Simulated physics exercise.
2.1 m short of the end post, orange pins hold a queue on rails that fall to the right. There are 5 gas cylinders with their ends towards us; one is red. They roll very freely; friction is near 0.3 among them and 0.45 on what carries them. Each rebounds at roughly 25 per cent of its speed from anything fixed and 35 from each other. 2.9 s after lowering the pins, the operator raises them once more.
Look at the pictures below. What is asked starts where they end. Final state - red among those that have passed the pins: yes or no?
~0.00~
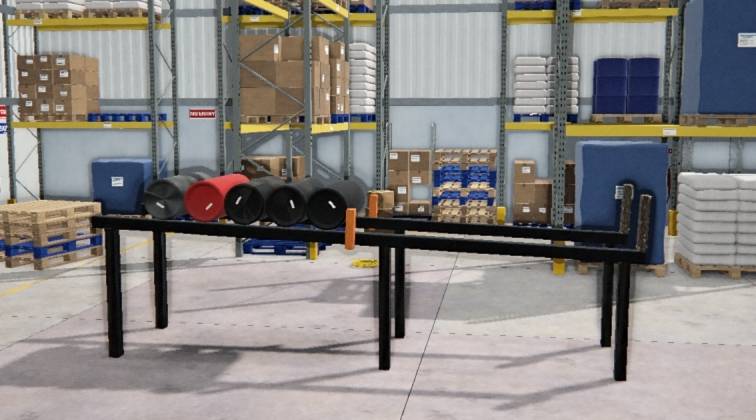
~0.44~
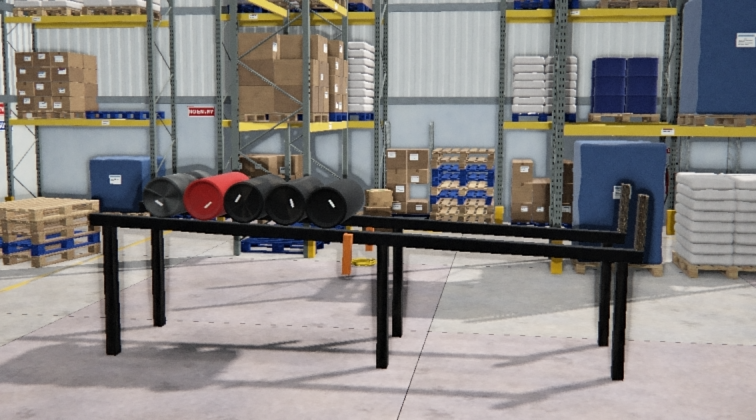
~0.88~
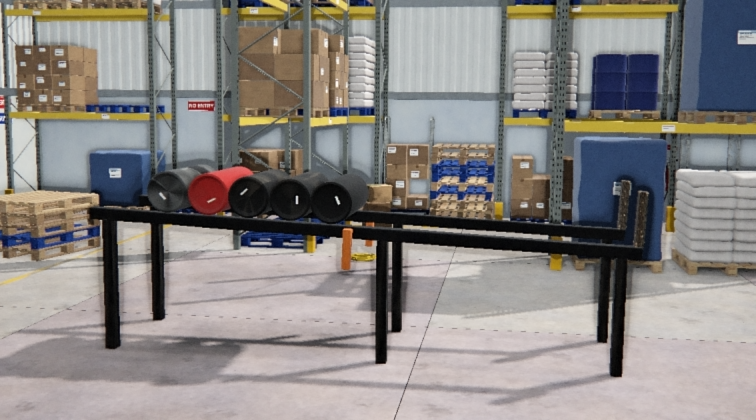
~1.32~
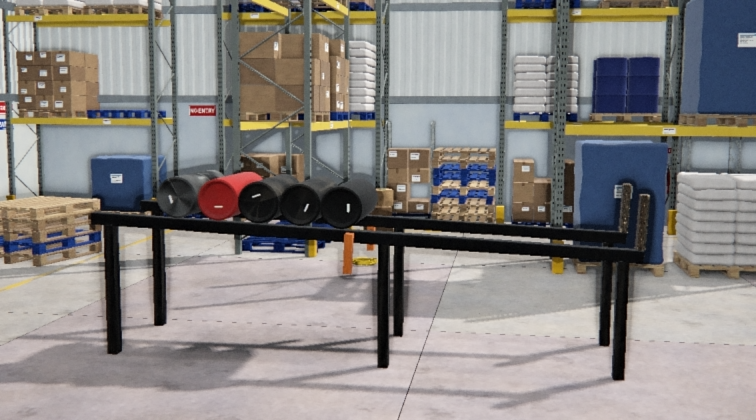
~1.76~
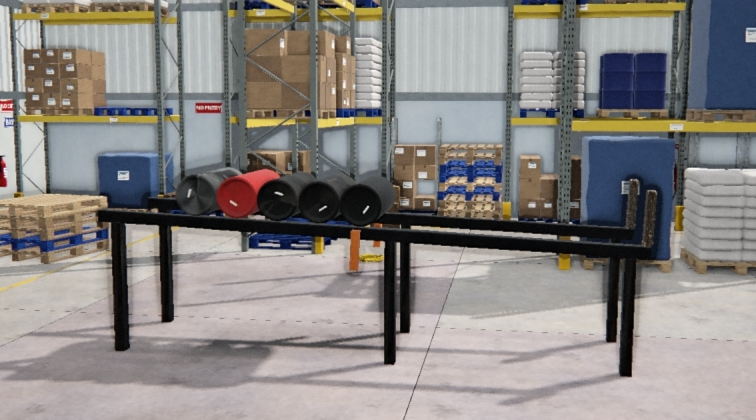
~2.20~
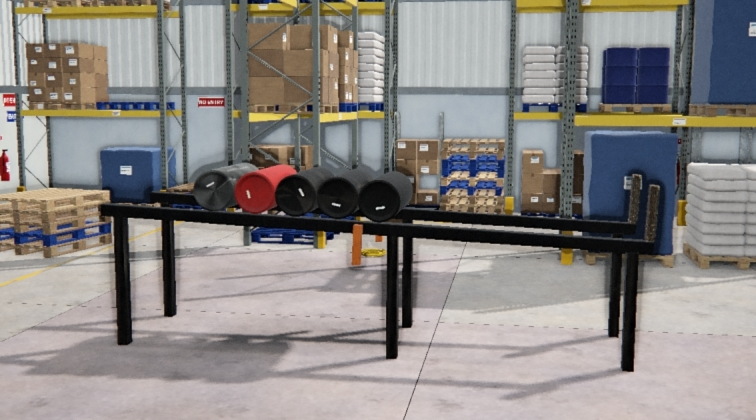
No, it is not.
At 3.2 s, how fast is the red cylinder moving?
Estimate: Some 0.3 m/s.
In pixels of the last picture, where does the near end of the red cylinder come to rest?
It comes to rest around (292, 196).
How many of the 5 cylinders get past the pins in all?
In all, 2.
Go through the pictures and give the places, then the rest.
Red (203, 202); pins up; the rack falls 2°, in the first frame.
Red (202, 200); pins down, in the second frame.
Red (207, 195); pins down; the first has rolled 5 cm, in the third frame.
Red (217, 200); pins down; the first has rolled 10 cm, in the fourth frame.
Red (235, 198); pins down; the first has rolled 20 cm, in the fifth frame.
Red (254, 193); pins down; the first has rolled 35 cm, in the sixth frame.
Then, 3.2 s in, red is on the rails, 60 cm above the pins, rolling left; 2 through so far.
Then, 4.5 s in, red is on the rails, 75 cm above the pins; 2 through so far.
In the end (6.1 s), red is on the rails, 50 cm above the pins; 2 through so far.
